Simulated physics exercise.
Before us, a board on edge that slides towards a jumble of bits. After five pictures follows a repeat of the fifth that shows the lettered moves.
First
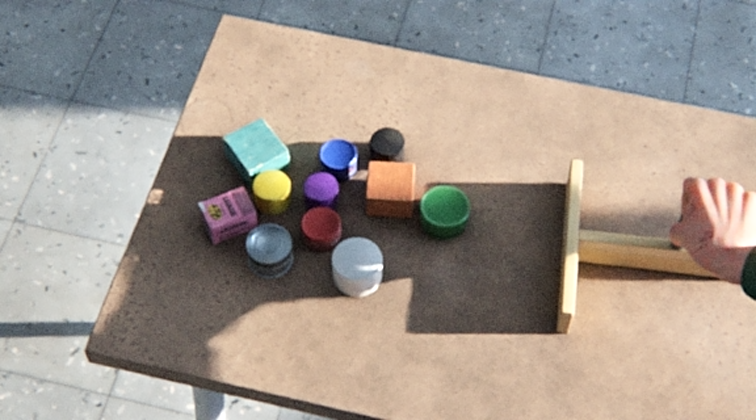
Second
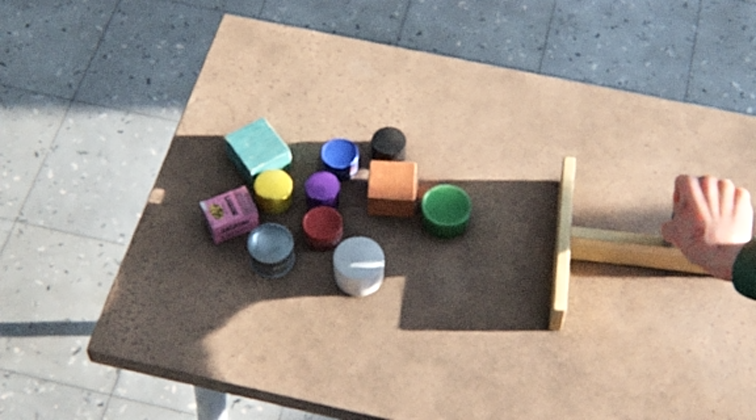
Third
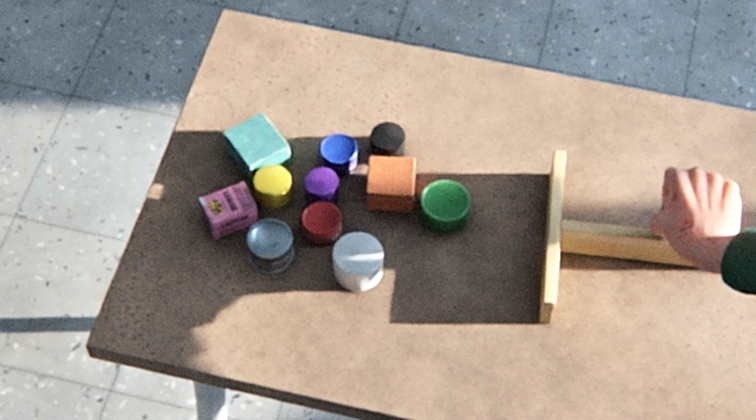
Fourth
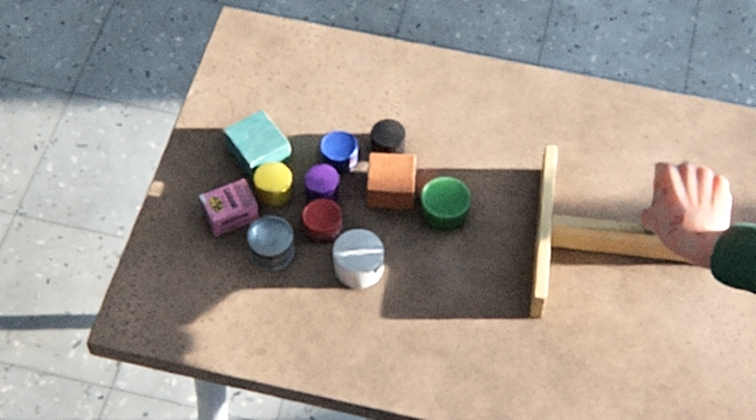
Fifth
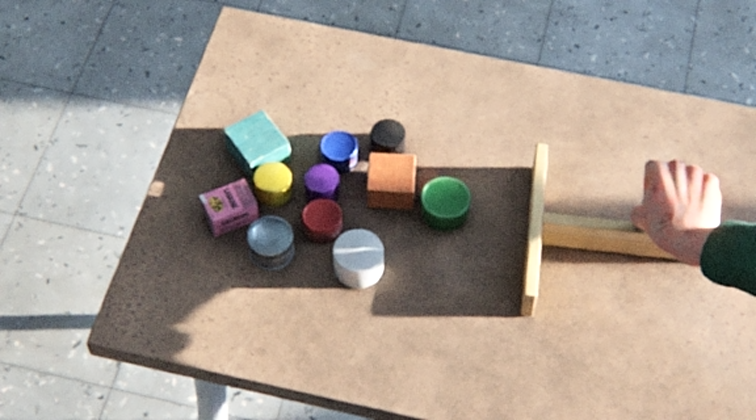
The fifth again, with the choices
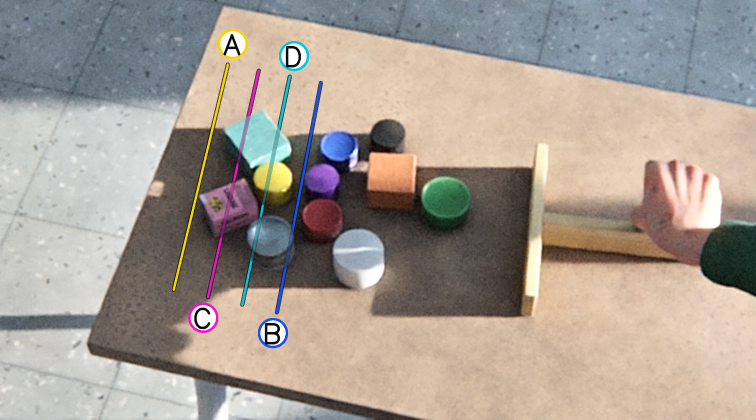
A hand slid a wooden board on edge, fixed to a handle, slowly leftward across a brown table towards a jumble of colourful tins, jars and blocks, which stayed where they were, untouched.
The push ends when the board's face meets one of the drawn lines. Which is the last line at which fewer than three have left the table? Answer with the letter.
At C, and not beyond.
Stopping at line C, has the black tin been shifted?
Yes.
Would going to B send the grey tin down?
No.
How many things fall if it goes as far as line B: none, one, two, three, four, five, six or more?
By then, none.
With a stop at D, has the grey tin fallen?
No.
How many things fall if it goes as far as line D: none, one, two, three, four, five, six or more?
By then, none.
On the copy, A at (202, 171); B at (300, 191); C at (235, 178); D at (267, 185).
On C. First, board (428, 194); blue jar (336, 150); orange block (361, 175).
Then, board (320, 172); pink packet (203, 212); yellow tin (219, 179).
Finally, board (237, 155); pink packet over the edge; yellow tin over the edge; two fallen.
By contrast, A drops six; B is within the limit but short; D is within the limit but short.
